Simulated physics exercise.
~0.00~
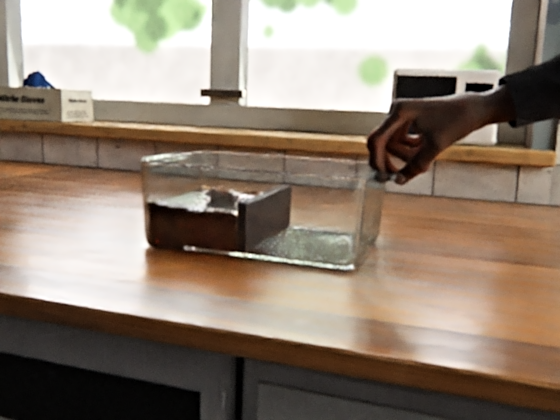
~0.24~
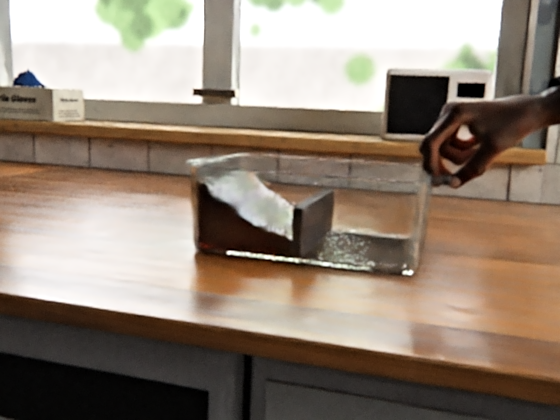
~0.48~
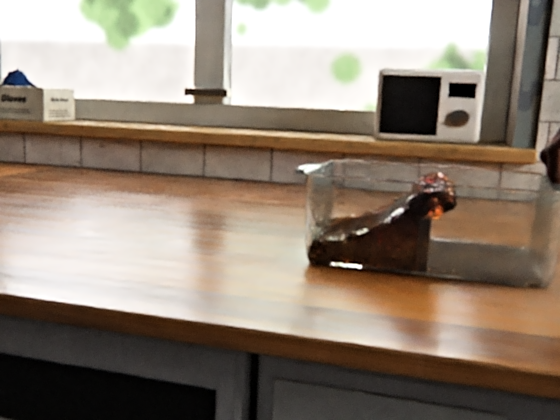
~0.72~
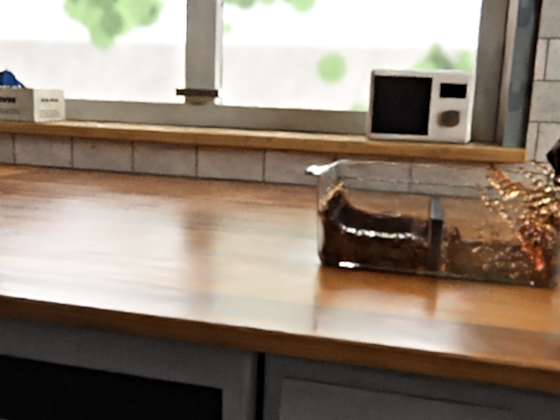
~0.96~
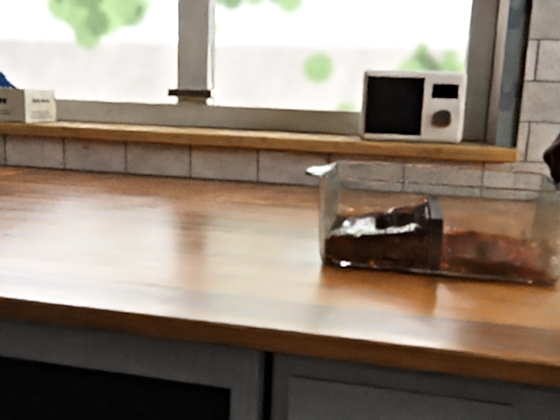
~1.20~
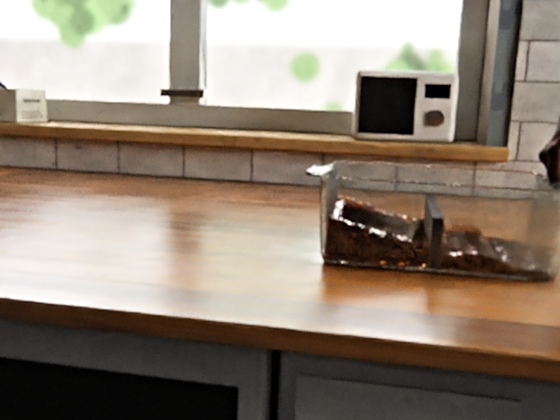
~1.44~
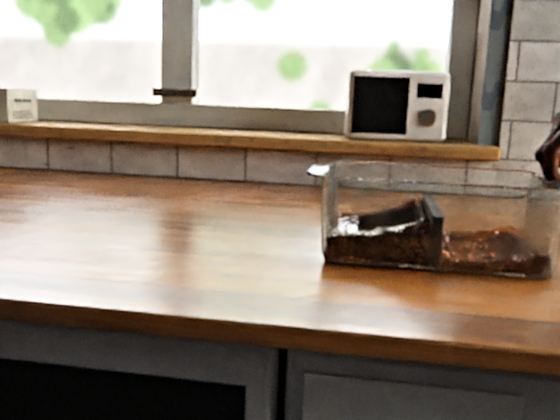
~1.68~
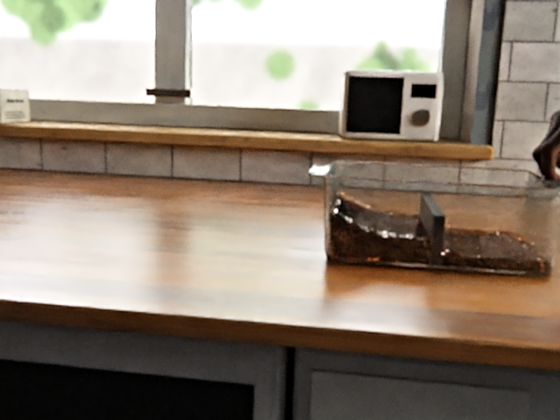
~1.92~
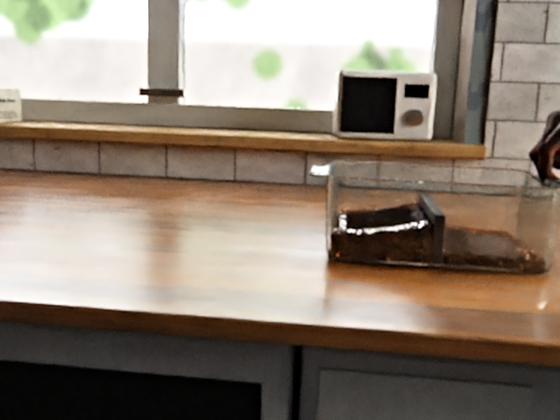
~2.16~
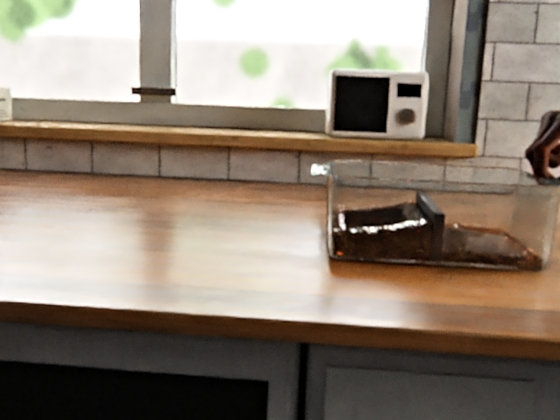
Dark tea surged over the divider in a clear, open food box as a hand pulled it right along a wooden counter, splashing up at the far end, then sloshed and settled with a shallower layer on the right side.
